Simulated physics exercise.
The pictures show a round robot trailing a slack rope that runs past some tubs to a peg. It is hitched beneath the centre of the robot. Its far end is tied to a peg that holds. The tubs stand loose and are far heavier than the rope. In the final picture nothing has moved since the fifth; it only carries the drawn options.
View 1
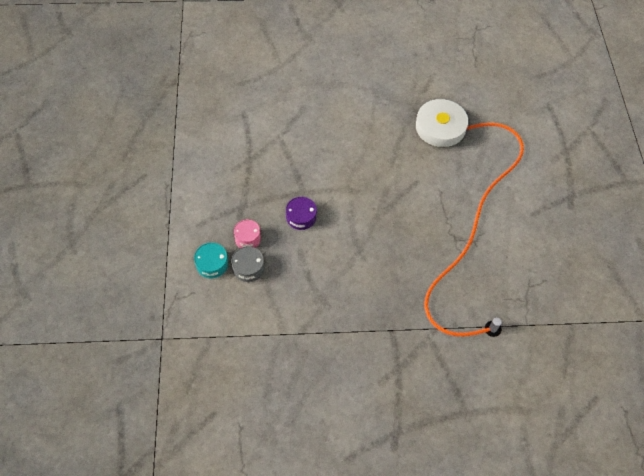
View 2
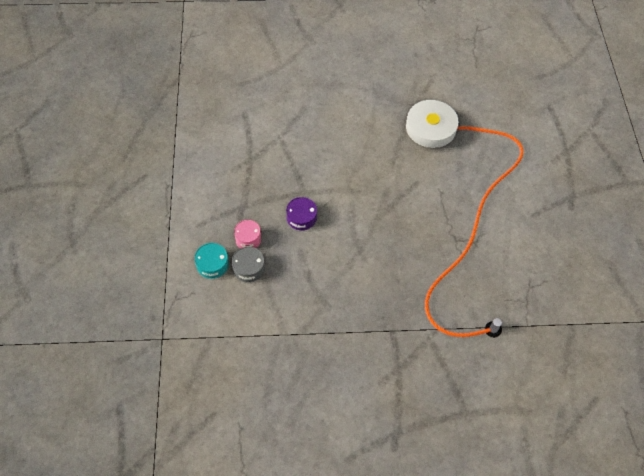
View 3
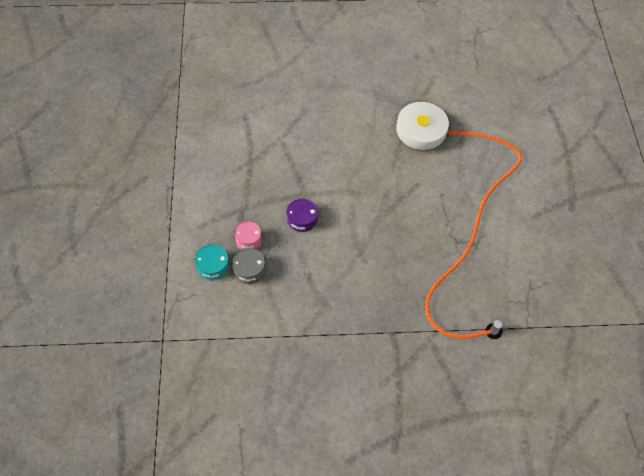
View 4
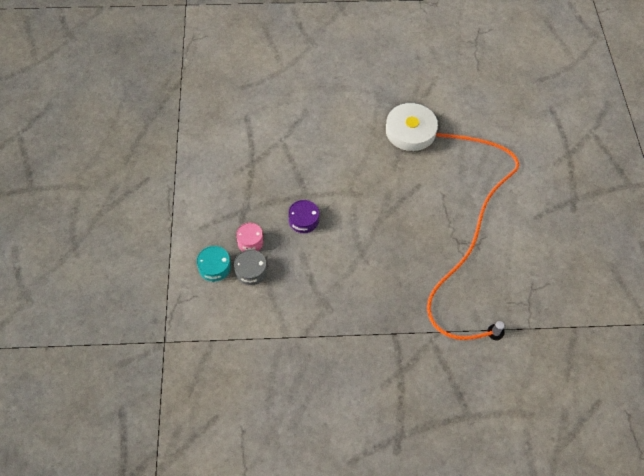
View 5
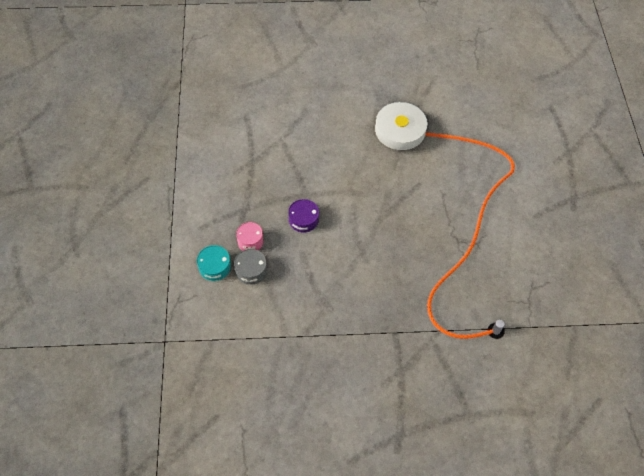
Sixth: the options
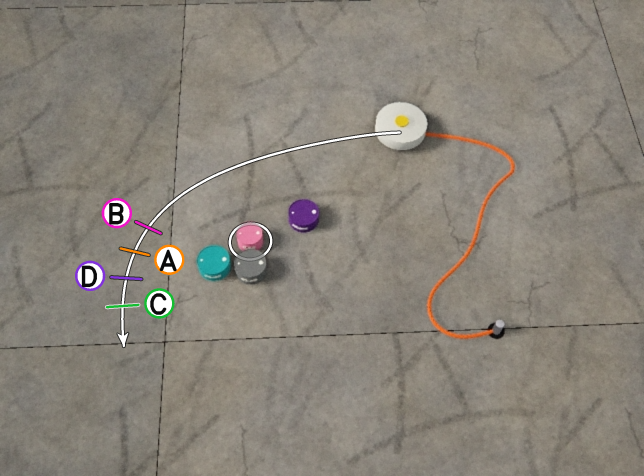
A round white robot with a yellow spot slid slowly left across the grey floor, trailing an orange cord that ran to a small peg, while the four coloured tubs nearby stayed put.
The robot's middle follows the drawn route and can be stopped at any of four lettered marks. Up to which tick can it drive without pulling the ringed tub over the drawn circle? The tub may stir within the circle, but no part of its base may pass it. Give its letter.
It can go as far as C.
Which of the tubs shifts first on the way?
Purple.
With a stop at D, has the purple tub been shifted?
Yes.
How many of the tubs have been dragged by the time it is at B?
The count is none.
On the copy, A at (135, 252); B at (148, 228); C at (123, 306); D at (126, 278); the ring at (251, 241); the route from (400, 133) via (206, 180) to (124, 346).
On C. First, robot (279, 147); pink tub (250, 238).
Then, robot (164, 203); pink tub (250, 238).
Finally, robot (120, 302); pink tub (250, 239); purple tub (297, 239); the pink tub is still in its ring.
By contrast, A is safe but short; B is safe but short; D is safe but short.
